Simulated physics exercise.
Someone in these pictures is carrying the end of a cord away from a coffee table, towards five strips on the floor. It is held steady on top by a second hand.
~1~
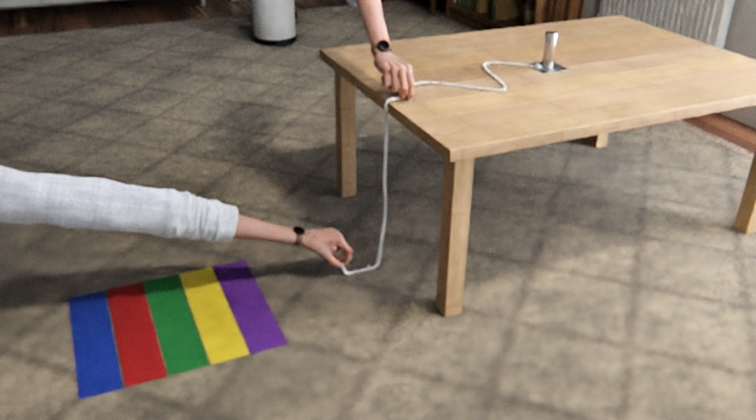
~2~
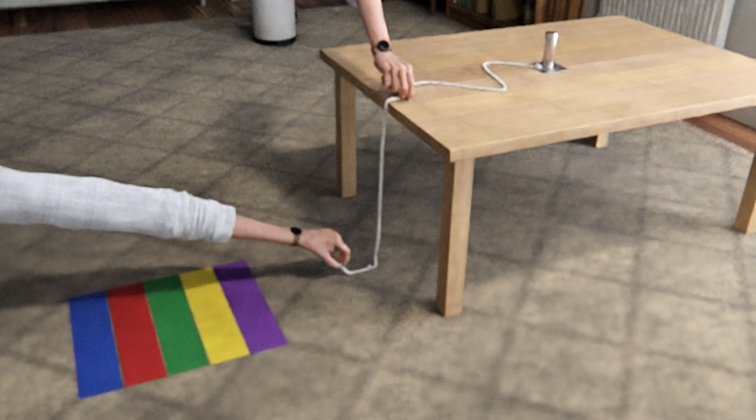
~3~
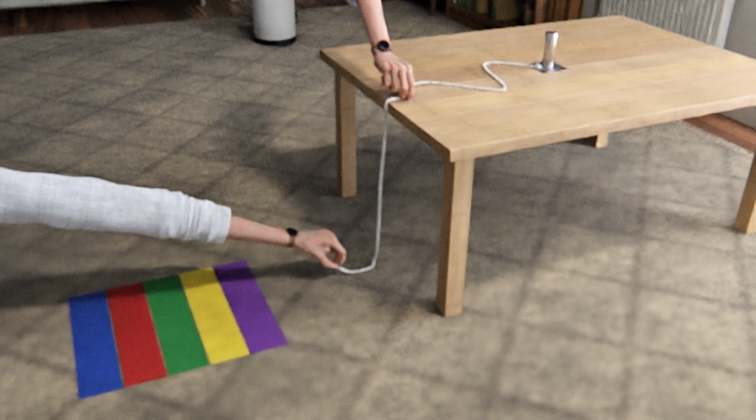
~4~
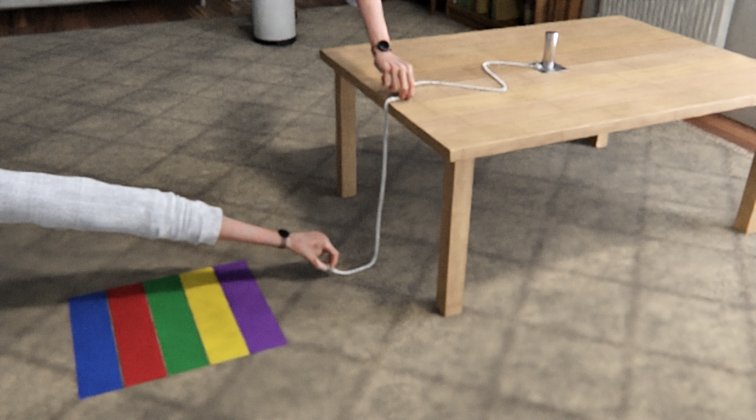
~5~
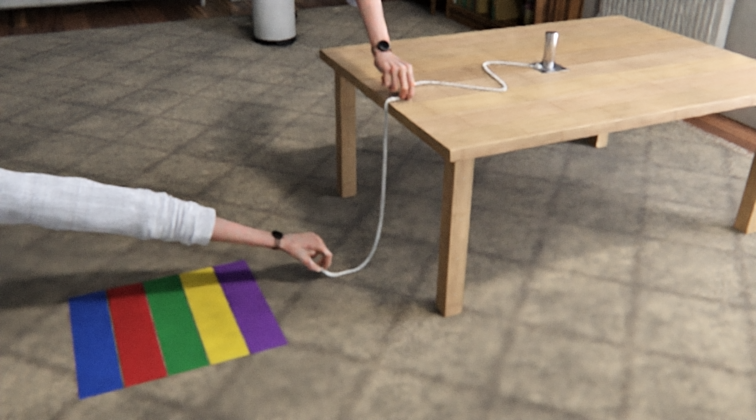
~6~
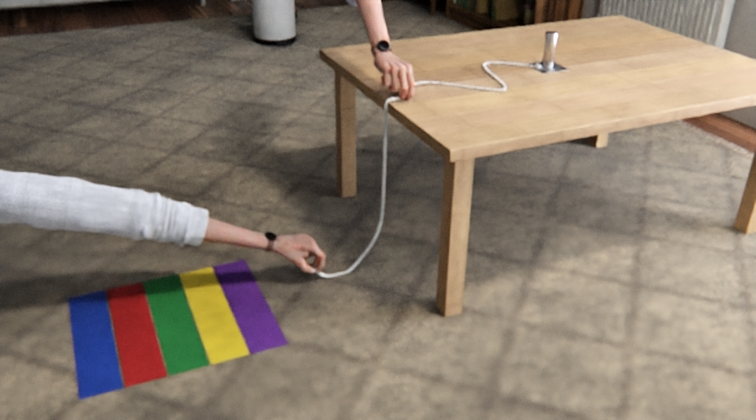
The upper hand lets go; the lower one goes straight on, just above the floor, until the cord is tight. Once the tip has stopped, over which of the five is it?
Over the blue strip.
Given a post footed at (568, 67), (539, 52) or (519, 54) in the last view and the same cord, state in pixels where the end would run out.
First (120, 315), then (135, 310), and last (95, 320).
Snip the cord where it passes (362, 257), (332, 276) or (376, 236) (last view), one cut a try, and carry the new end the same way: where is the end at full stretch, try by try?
In order, roughly (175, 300), (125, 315) and (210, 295).
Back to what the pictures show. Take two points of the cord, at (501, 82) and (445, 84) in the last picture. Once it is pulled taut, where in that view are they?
First one: (447, 85); second one: (373, 107).
A little later, end near (161, 305); over green.
Next, end near (116, 316); over red.
When it is tight, end near (88, 322); over blue. Over blue.
